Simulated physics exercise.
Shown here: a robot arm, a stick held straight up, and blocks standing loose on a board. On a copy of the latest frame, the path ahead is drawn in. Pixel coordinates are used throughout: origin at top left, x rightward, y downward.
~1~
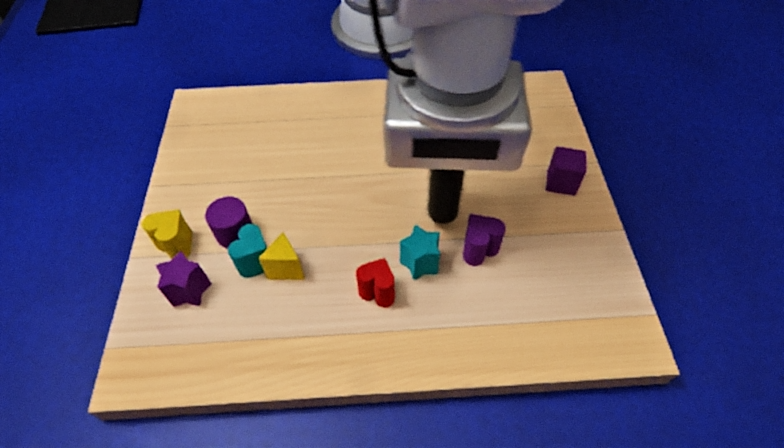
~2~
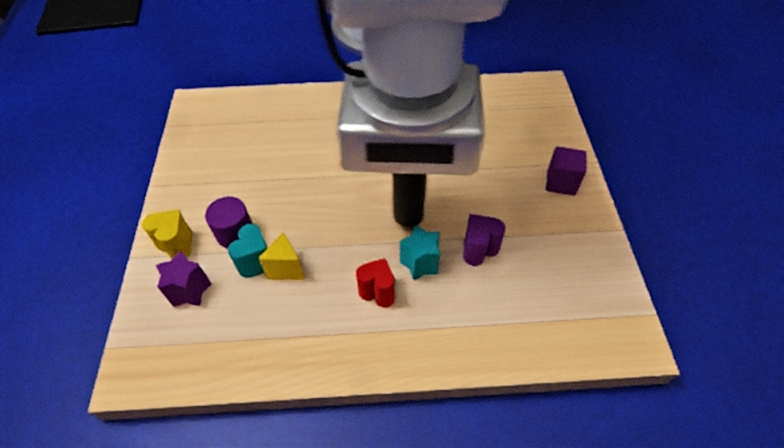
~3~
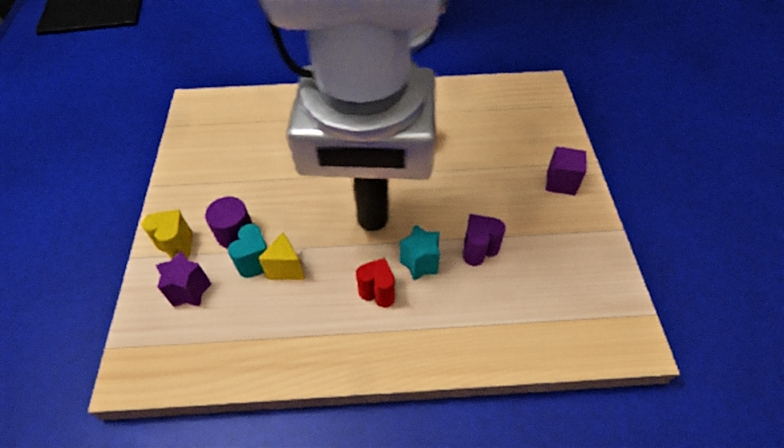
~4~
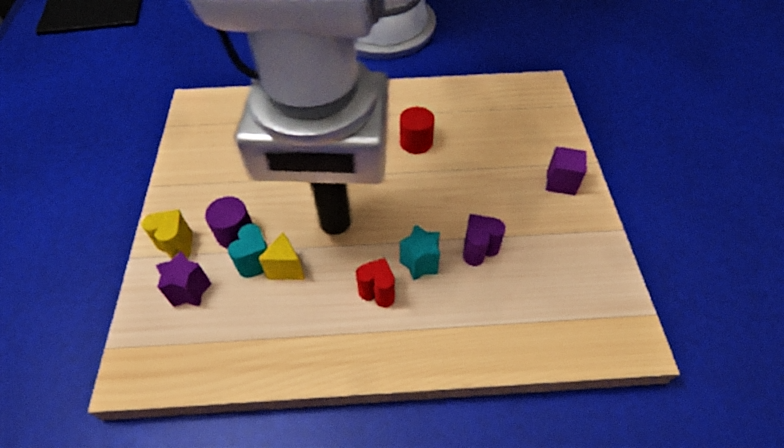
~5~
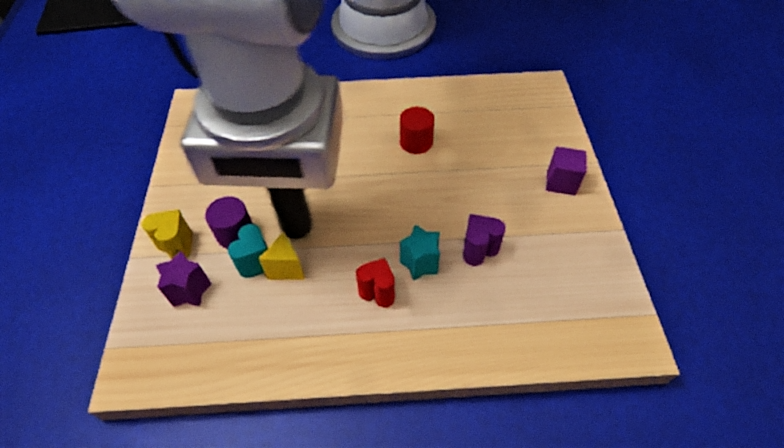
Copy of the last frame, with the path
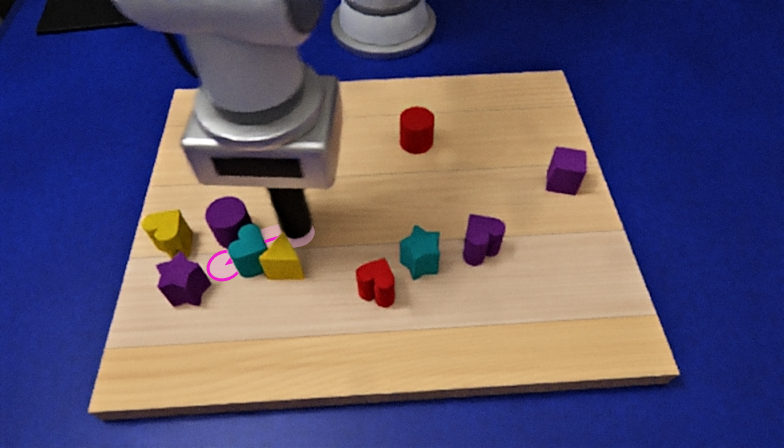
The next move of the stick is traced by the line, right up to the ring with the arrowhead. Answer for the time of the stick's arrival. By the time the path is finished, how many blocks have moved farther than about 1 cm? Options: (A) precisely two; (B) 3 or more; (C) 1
A (precisely two)
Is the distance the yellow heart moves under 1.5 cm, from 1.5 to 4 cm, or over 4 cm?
The answer will be the short band, under 1.5 cm.
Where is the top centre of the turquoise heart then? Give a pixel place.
Answer: (217, 273).
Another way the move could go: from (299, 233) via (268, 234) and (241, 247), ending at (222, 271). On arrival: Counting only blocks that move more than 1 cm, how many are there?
Going by the path, two blocks will move.
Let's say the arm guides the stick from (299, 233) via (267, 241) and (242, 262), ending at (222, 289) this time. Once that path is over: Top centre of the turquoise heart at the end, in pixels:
It ends at (214, 300).
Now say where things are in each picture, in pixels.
Lower end of the stick (442, 212), tops of blocks, yellow heart (162, 223), purple disc (225, 211), turquoise heart (247, 241), yellow triangular block (280, 249), in the first frame.
Stick (409, 216), blocks as before, in the second frame.
Stick (373, 219), blocks as before, in the third frame.
Stick (336, 223), blocks as before, in the fourth frame.
Stick (297, 227), yellow heart (162, 223), purple disc (225, 211), turquoise heart (247, 241), yellow triangular block (280, 249), in the fifth frame.
The drawn path runs from (299, 233) through (273, 239) and (248, 250) to (225, 265).
What follows on the original path. Halfway along, stick (257, 238); purple disc (218, 211); turquoise heart (236, 251), turned 30° anticlockwise.
At the end, stick (221, 259); yellow heart not moved; purple disc (206, 213); turquoise heart (217, 273), turned 95° anticlockwise; yellow triangular block not moved.
